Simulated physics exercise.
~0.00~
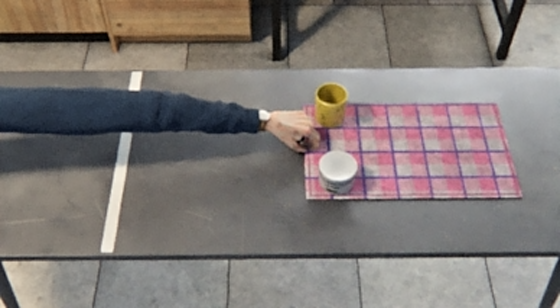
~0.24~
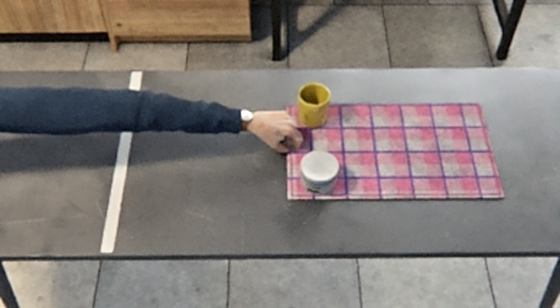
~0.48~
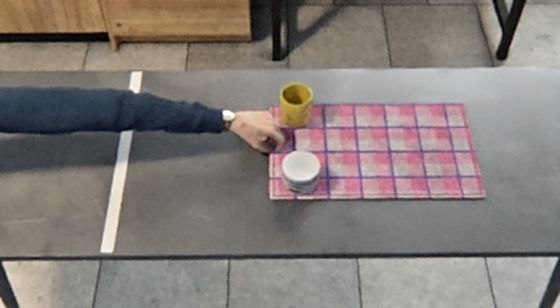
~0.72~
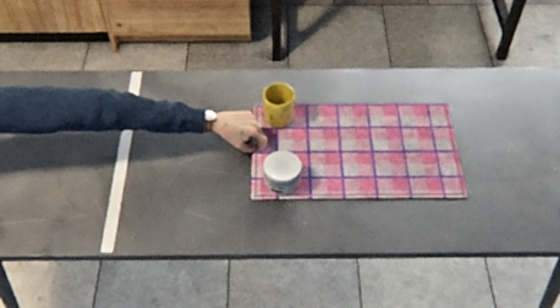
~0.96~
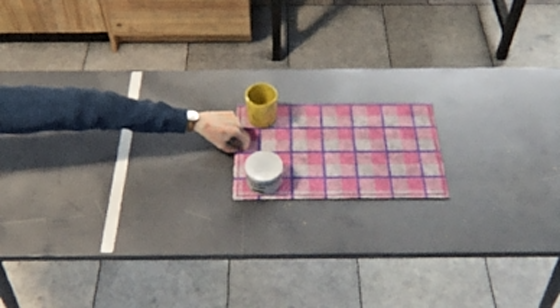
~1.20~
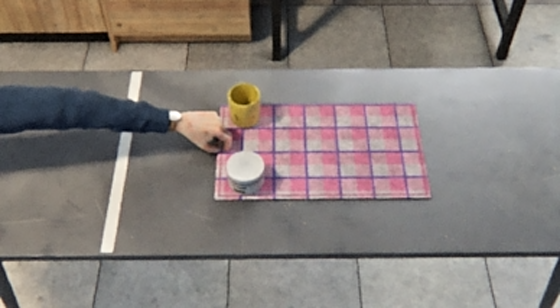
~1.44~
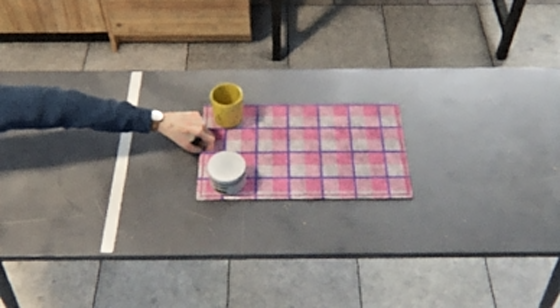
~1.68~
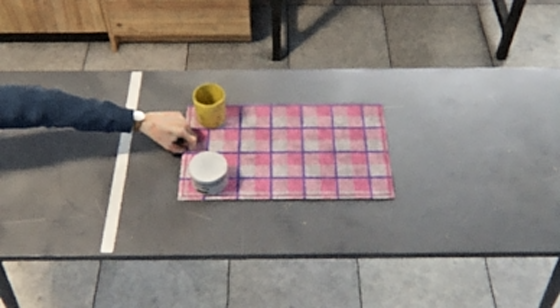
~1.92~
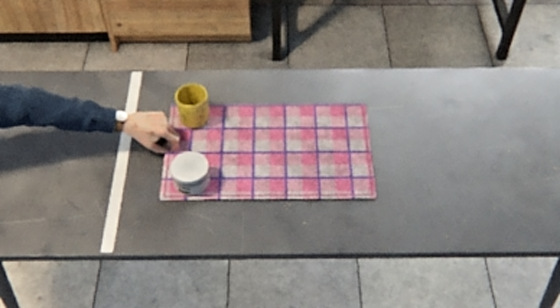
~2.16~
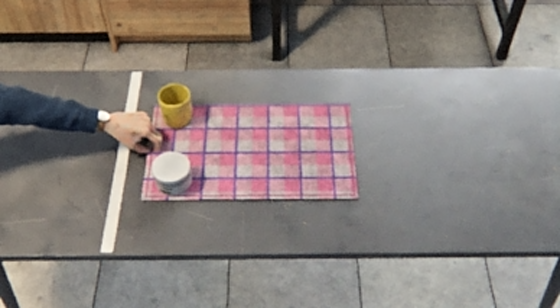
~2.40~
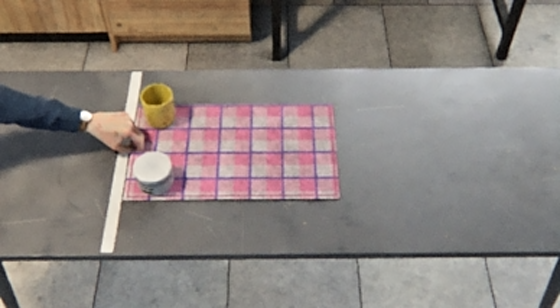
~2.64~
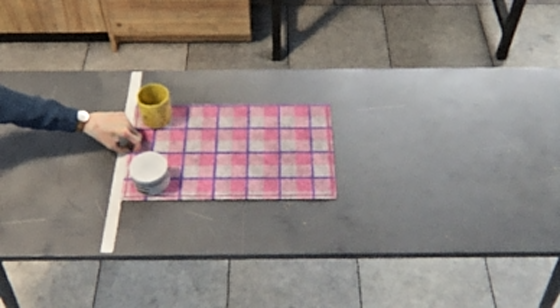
A hand pulled a pink checked cloth leftward across a dark table, carrying a yellow mug and a white tub along near its left edge, until the hem reached a strip of white tape and stopped, with both items still sitting on the cloth.
